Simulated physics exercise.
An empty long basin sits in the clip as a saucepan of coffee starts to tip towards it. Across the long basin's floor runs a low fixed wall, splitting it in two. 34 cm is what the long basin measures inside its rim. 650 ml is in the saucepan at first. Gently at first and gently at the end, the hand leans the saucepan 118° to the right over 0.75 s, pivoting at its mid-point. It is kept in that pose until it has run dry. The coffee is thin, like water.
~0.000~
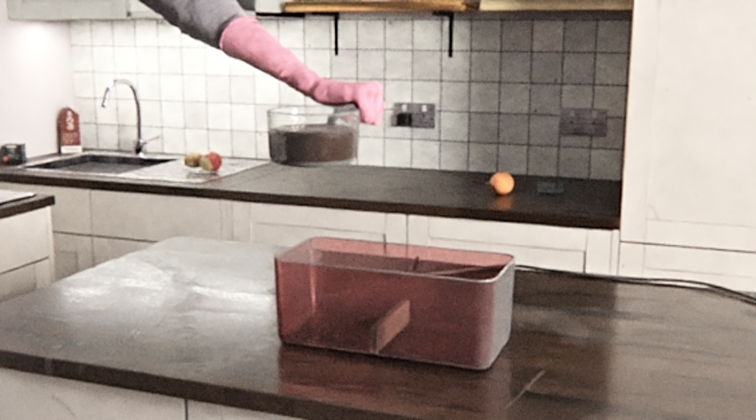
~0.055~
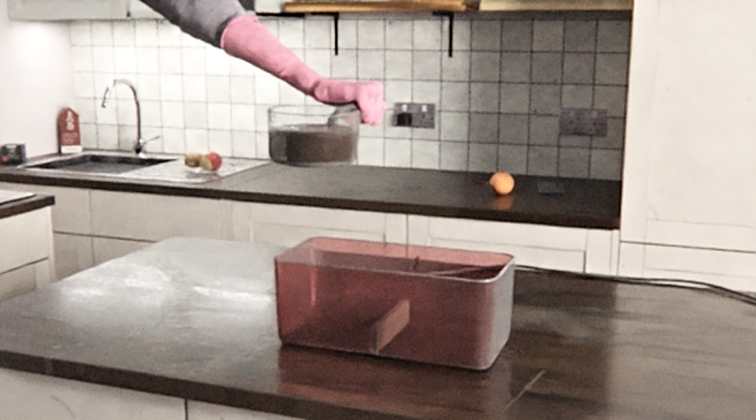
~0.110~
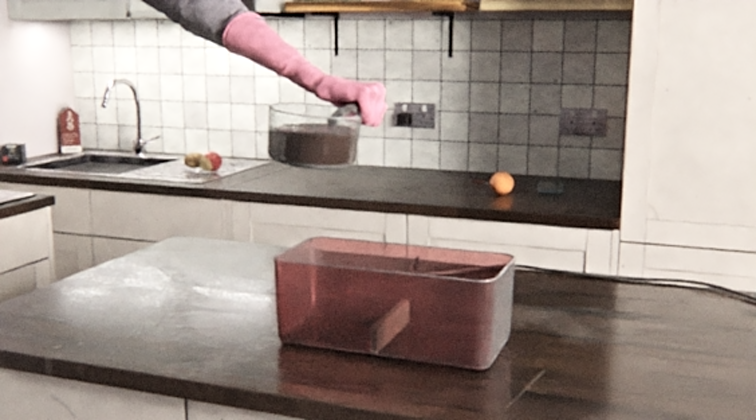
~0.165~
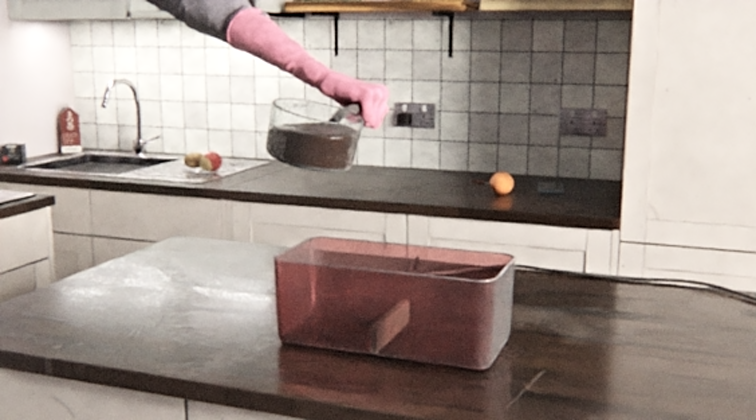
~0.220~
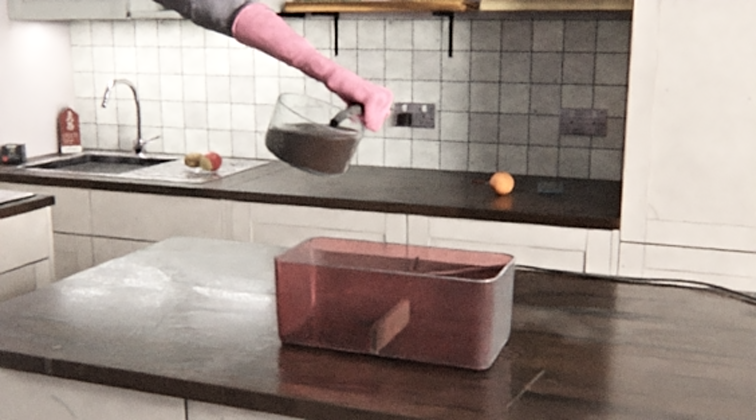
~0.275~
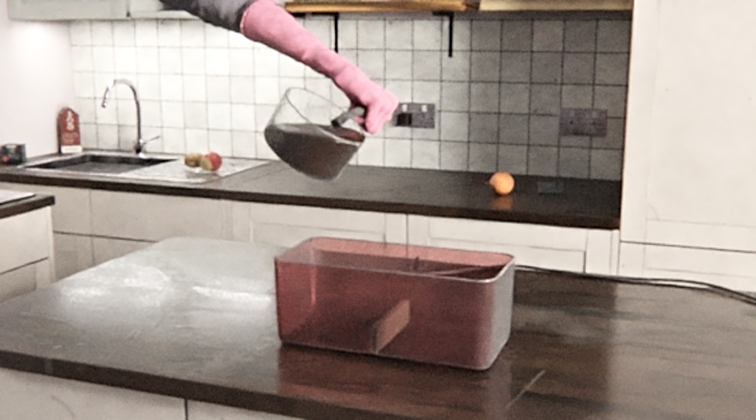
In a kitchen, a pink-gloved hand holds a clear saucepan of dark coffee above a long, reddish see-through basin with a divider inside, then leans the saucepan gradually to the right while the basin stays still on the counter.
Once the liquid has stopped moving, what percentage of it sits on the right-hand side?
About 50 per cent.
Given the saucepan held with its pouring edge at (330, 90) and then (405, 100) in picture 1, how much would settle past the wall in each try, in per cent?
Respectively 15 and 85 %.
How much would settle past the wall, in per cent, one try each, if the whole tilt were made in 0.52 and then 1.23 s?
The first try gives 35 percent and the second 60 percent.
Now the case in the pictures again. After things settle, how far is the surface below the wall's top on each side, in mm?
The left comes to roughly 24 mm and the right to roughly 26 mm.
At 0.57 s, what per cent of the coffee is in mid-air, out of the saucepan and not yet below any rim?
Near 52 per cent of it all.
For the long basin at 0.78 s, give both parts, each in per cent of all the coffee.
Near 40 on the left, 50 on the right.
Then, 0.57 s in, the tilt is 102° and 25 per cent is still to pour, 4 is left of the wall and 19 right of it.
Then, 0.78 s in, the tilt is 118° and 3 per cent is still to pour, 40 is left of the wall and 49 right of it.
Then, 1.01 s in, the tilt is 118° and 0 per cent is still to pour, 50 is left of the wall and 49 right of it.
Then, 1.25 s in, the tilt is 118° and 0 per cent is still to pour, 49 is left of the wall and 50 right of it.
Finally, 49 per cent lies left of the wall, 50 right of it and 1 outside.
